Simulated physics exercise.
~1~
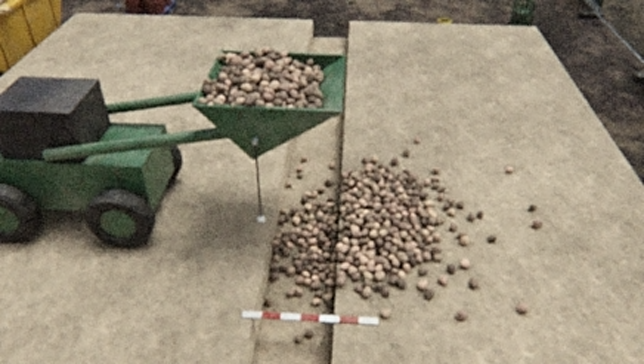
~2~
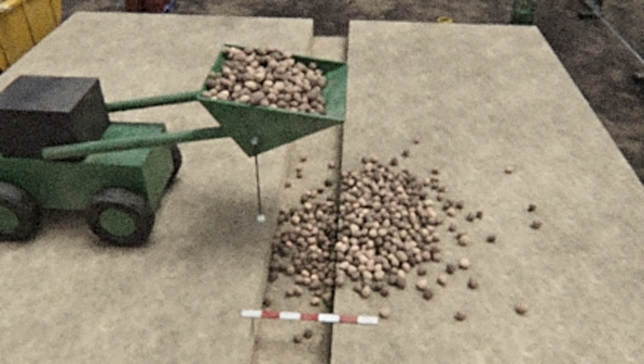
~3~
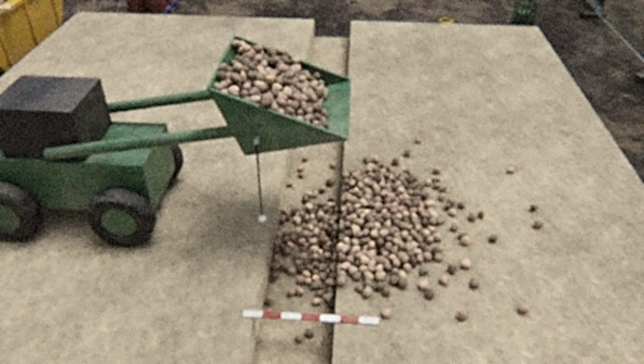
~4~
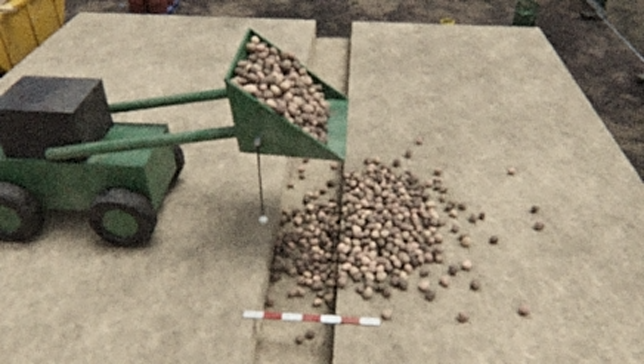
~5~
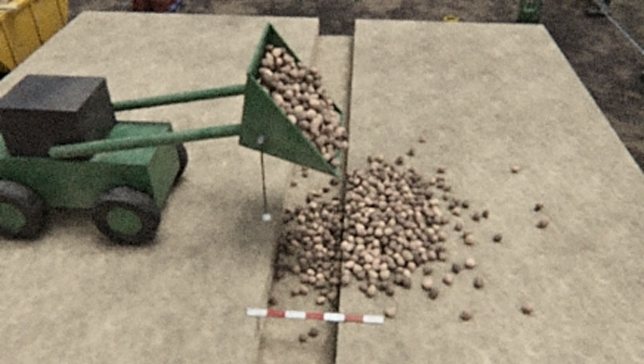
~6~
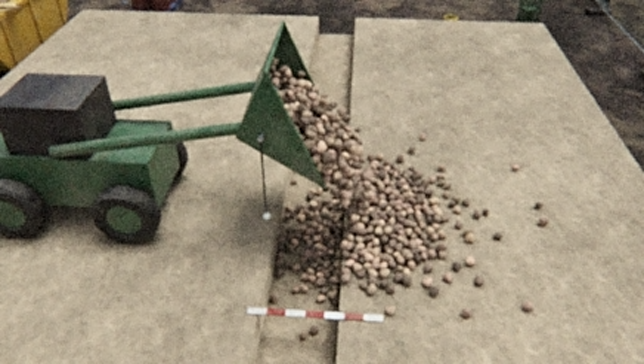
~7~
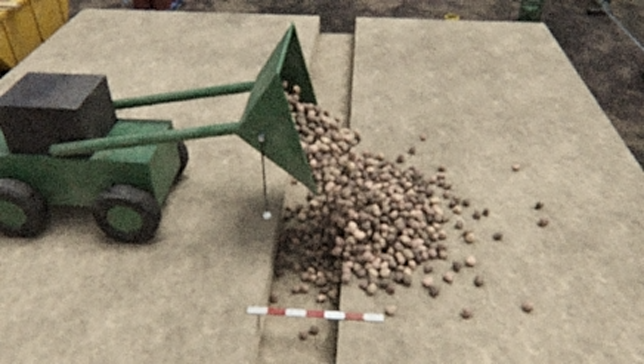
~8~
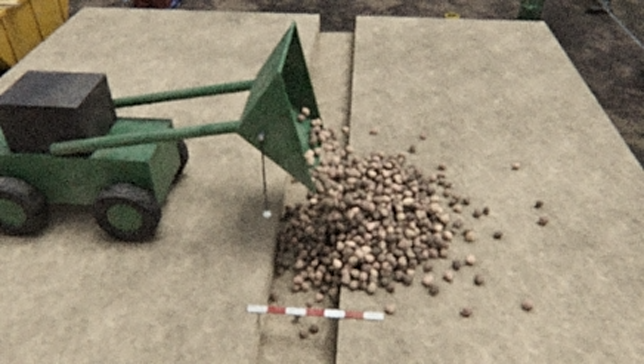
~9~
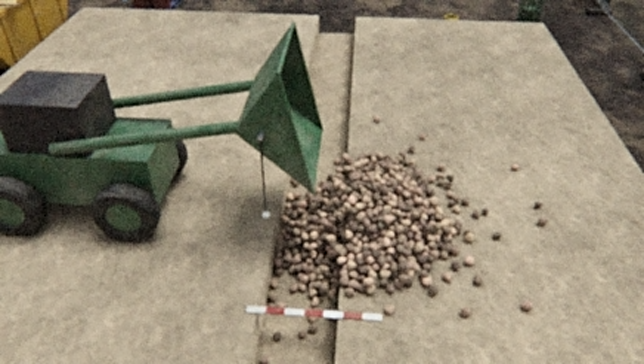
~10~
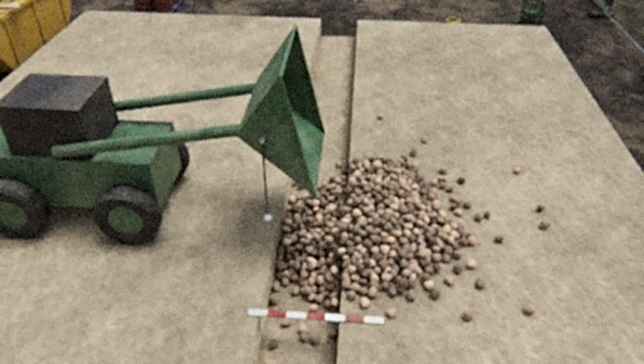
A green toy-like loader with a dark cab stands at the left on a pale, sandy floor, seen from above by a slightly swaying camera, its raised bucket heaped with brownish round stones. Beneath and to the right, a similar pile already lies across a narrow trench, behind a red and white striped bar. The bucket tips steadily to the right while the stones stay in it at first, then they slide over its lip and pour onto the pile. The last few tumble out, and the emptied bucket stays tilted above a larger heap covering part of the trench and the floor beyond.
